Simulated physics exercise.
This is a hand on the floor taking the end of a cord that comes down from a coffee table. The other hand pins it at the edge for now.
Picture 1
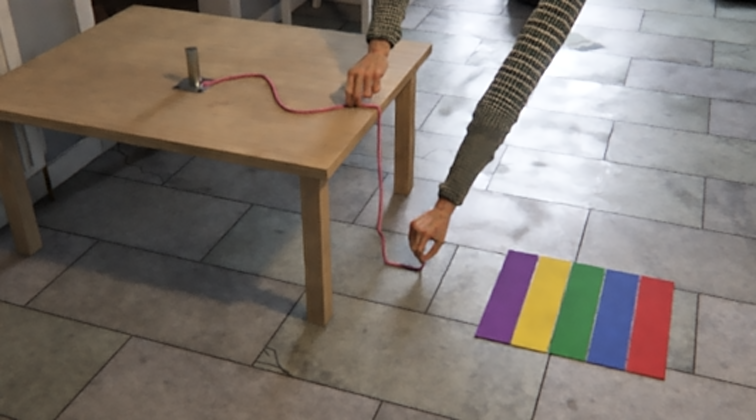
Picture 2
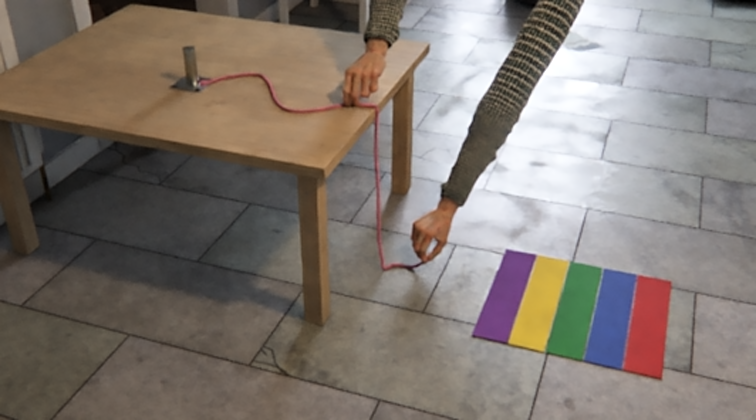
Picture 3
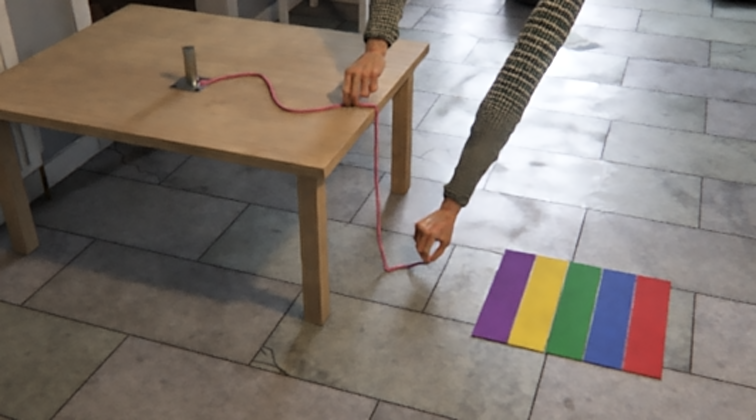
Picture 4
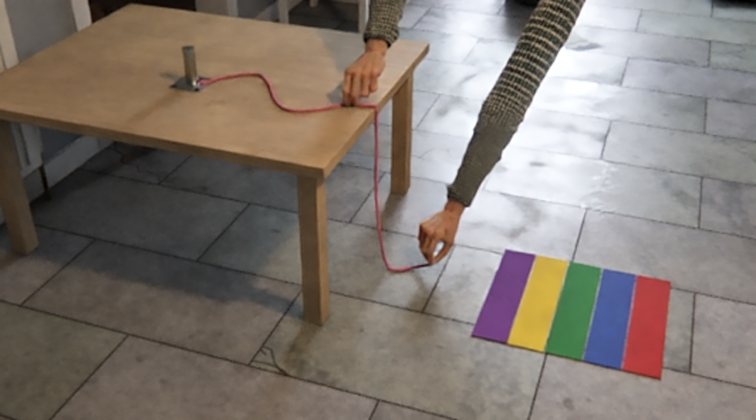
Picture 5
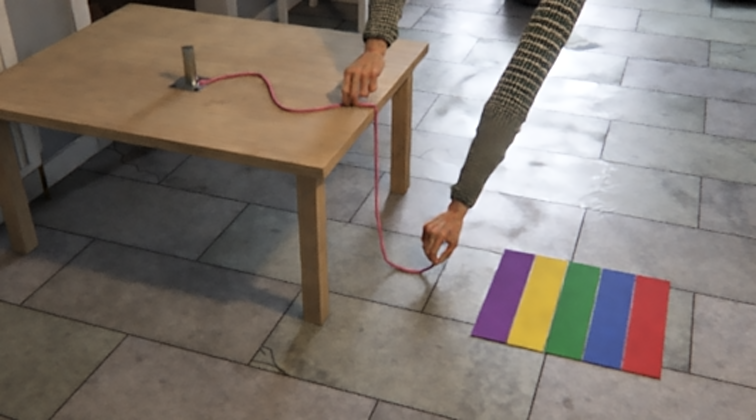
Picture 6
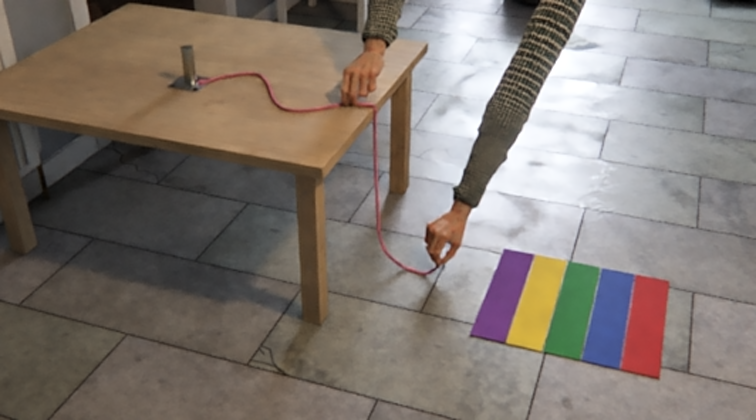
A hand near the floor held the end of a pink cord hanging from a wooden table and eased it slightly right toward the coloured stripes, while the other hand pinned it at the edge.
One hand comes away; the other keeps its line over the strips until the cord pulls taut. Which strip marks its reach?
The end stops over the blue strip.
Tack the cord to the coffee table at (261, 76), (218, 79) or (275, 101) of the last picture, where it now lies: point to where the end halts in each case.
Try by try, around (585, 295), (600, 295) and (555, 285).
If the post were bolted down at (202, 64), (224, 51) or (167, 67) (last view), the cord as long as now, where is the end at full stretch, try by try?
About (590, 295), (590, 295) and (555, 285).
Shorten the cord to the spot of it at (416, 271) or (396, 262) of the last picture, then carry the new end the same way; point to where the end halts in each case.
About (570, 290) and (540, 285).
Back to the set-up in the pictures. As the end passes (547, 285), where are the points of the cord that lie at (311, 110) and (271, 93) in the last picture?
About (370, 110), and the other about (303, 100).
Soon after, end near (547, 285); over yellow.
Then, end near (589, 293); over green.
At full stretch, end near (614, 298); over blue. It gets as far as the blue strip.
